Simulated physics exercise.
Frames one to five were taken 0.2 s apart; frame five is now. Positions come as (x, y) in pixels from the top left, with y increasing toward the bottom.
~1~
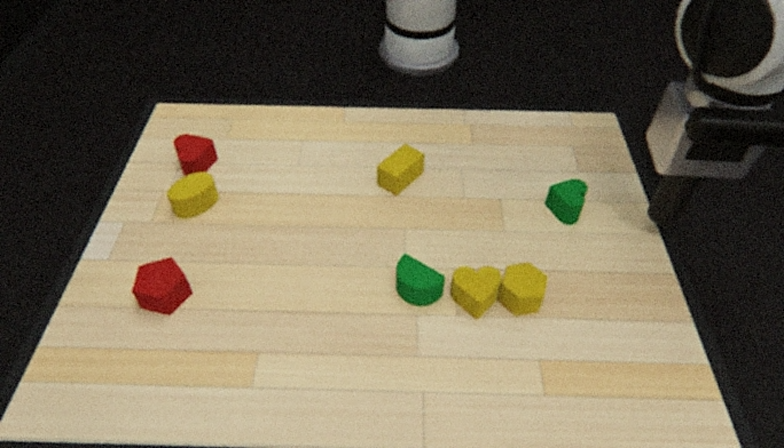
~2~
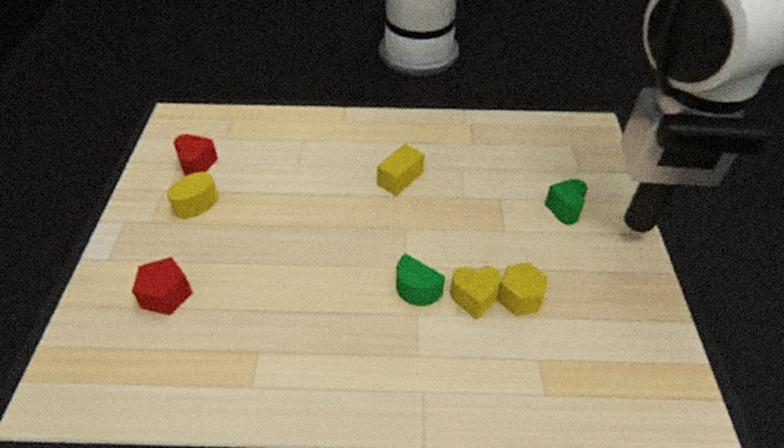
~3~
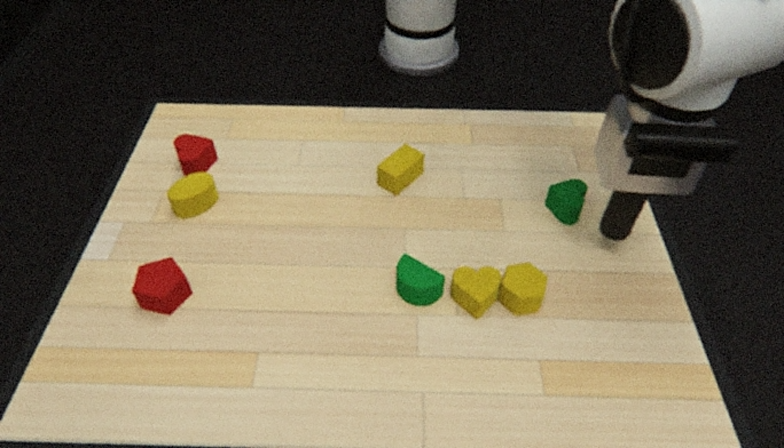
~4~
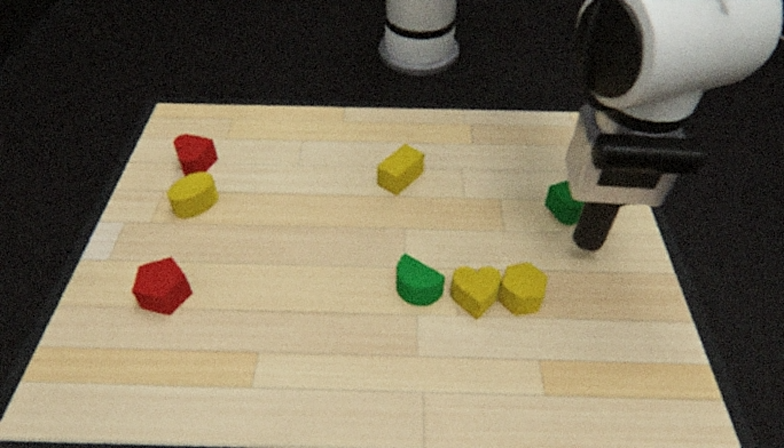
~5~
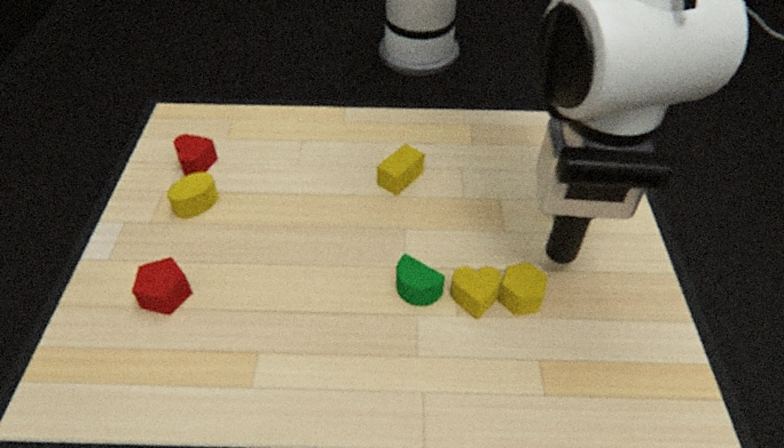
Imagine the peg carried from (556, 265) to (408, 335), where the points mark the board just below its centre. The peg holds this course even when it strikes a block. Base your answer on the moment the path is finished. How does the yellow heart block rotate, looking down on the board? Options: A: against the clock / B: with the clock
My answer is option B.
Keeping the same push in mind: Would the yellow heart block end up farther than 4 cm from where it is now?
Short answer: Yes.
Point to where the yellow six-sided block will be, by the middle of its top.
Its top middle will sit at (505, 314).
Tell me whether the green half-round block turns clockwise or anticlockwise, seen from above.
Seen from above, its turn is clockwise.
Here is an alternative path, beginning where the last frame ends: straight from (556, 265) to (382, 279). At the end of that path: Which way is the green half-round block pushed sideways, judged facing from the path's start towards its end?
Facing the way the path runs, start to end, you'll find the green half-round block has shifted left.
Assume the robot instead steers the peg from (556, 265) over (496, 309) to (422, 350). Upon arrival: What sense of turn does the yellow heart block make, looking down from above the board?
Clockwise rotation.
On the path given first. One third of the way, peg at (512, 276); yellow heart block at (462, 288), turned 40° clockwise; yellow six-sided block at (513, 301), turned 30° anticlockwise.
Two thirds of the way, peg at (462, 299); green half-round block at (401, 271), turned 15° clockwise; yellow heart block at (431, 302), turned 75° clockwise; yellow six-sided block at (505, 314), turned 75° anticlockwise.
At the end, peg at (409, 324); green half-round block at (396, 270), turned 30° clockwise; yellow heart block at (375, 324), turned 80° clockwise; yellow six-sided block at (505, 314), turned 75° anticlockwise; green heart block unmoved.
